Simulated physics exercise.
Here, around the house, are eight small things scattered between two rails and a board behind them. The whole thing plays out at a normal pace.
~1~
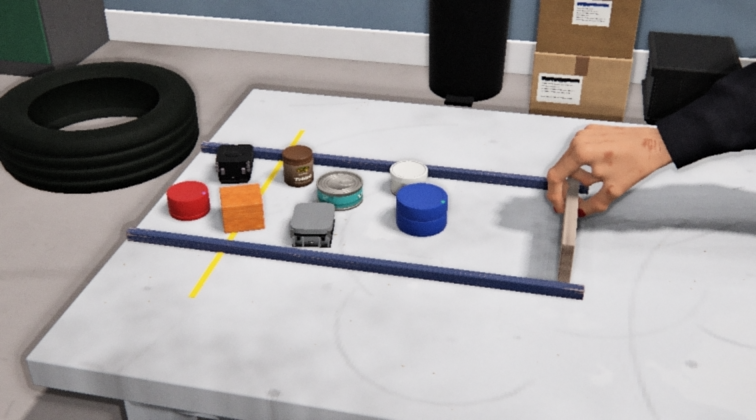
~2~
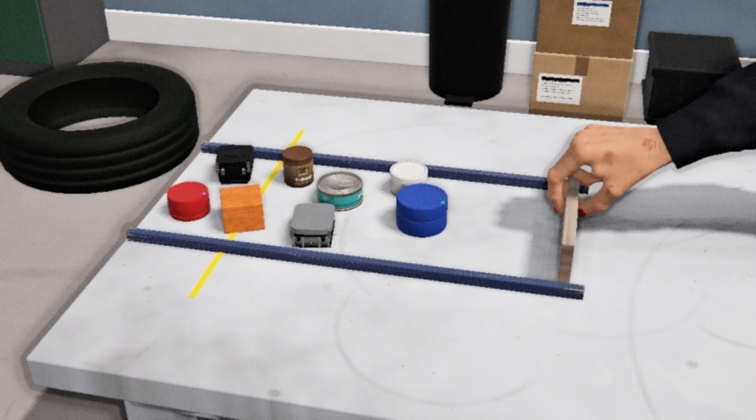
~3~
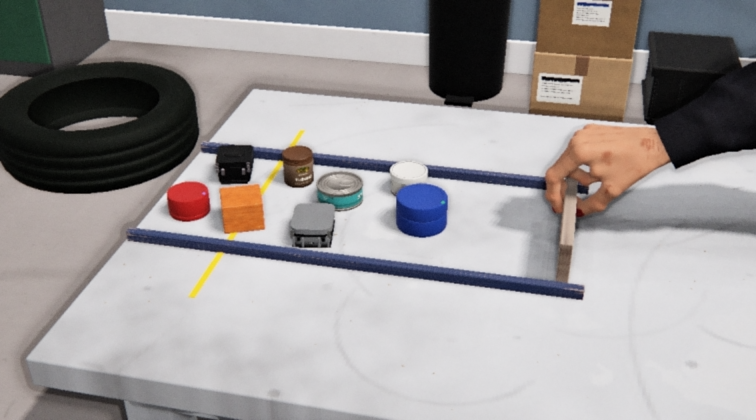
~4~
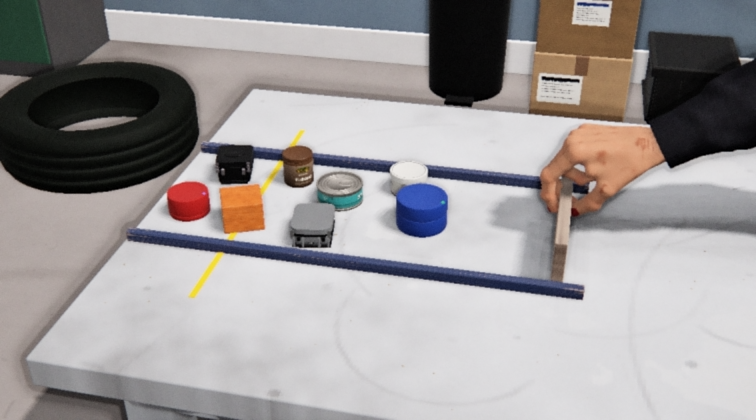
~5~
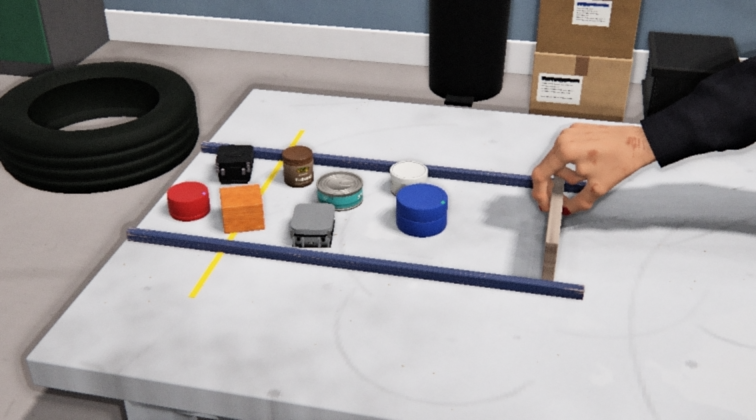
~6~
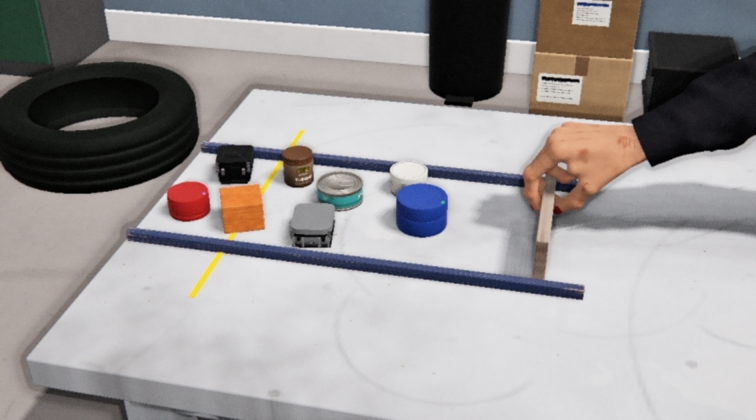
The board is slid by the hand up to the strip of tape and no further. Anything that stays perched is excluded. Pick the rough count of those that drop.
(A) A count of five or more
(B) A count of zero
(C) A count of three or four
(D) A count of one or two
Answer: D.
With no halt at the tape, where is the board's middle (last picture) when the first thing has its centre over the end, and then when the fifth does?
(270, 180), then (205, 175).
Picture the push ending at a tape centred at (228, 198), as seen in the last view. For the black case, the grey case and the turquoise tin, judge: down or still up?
Going one by one, the black case ends up off, the grey case is not lost, the turquoise tin is not lost.
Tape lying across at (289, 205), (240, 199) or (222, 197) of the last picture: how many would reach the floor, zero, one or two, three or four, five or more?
In order: None, either one or two, three to four.
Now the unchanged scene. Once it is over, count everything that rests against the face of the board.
At rest, 3 are in contact.
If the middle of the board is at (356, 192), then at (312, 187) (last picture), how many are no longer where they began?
One spot: 5. Other spot: 6.
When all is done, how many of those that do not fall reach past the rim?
Things overhanging at the end: 1.
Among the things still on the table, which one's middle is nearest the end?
Foremost: The black case.
A little later, none off yet; red lid at rest near (189, 201); black case at rest near (236, 165); orange block at rest near (242, 208).
When it is over, the number that fall off is one or two; down, red lid.
